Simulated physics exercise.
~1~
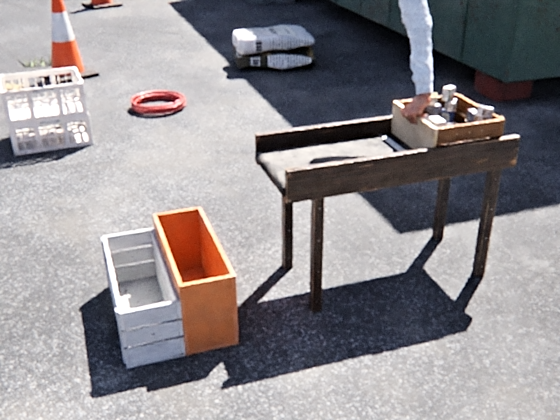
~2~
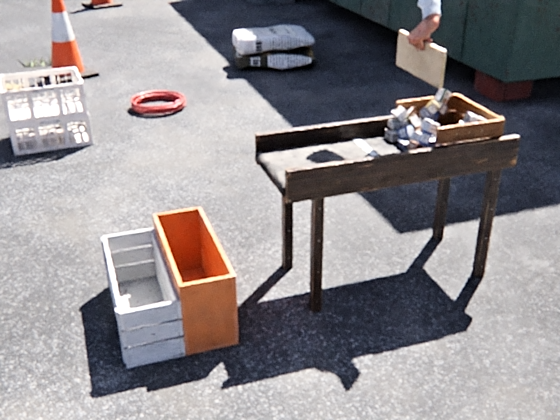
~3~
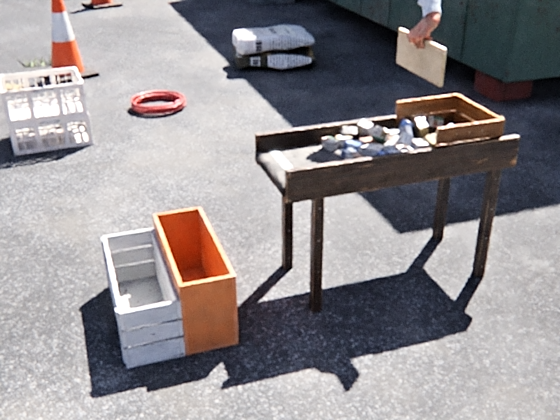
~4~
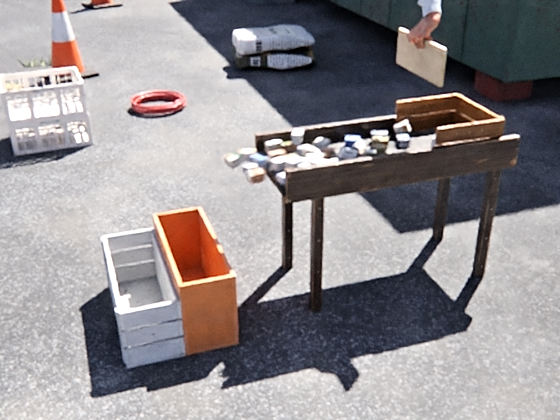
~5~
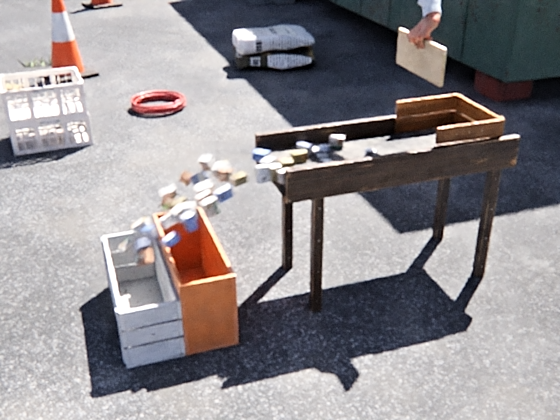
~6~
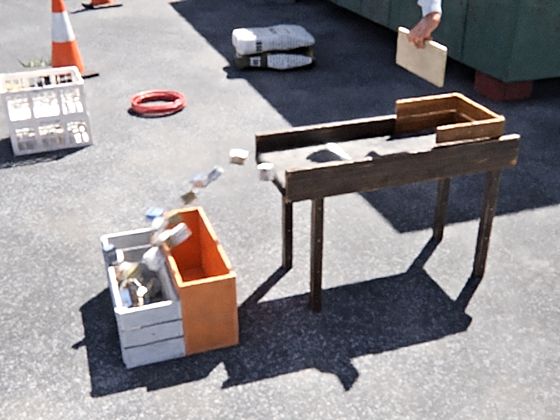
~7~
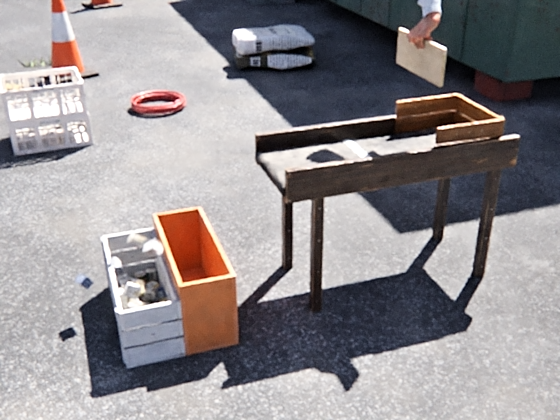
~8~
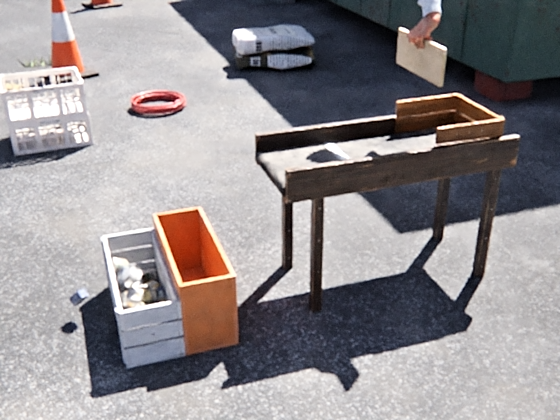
Small grey and pale blocks sit in a wooden pen at the right end of a dark, raised conveyor on sunlit asphalt, seen from slightly above by a still camera. An orange tub and a white slatted box stand below its left end, with a cone, a red hose coil and bags behind. A hand lifts a wooden board from the pen, and the blocks spill out and ride left along the belt. They fly off the end, pass over the orange tub and tumble into the white box. Nearly all settle there, while one lies on the ground beyond it.
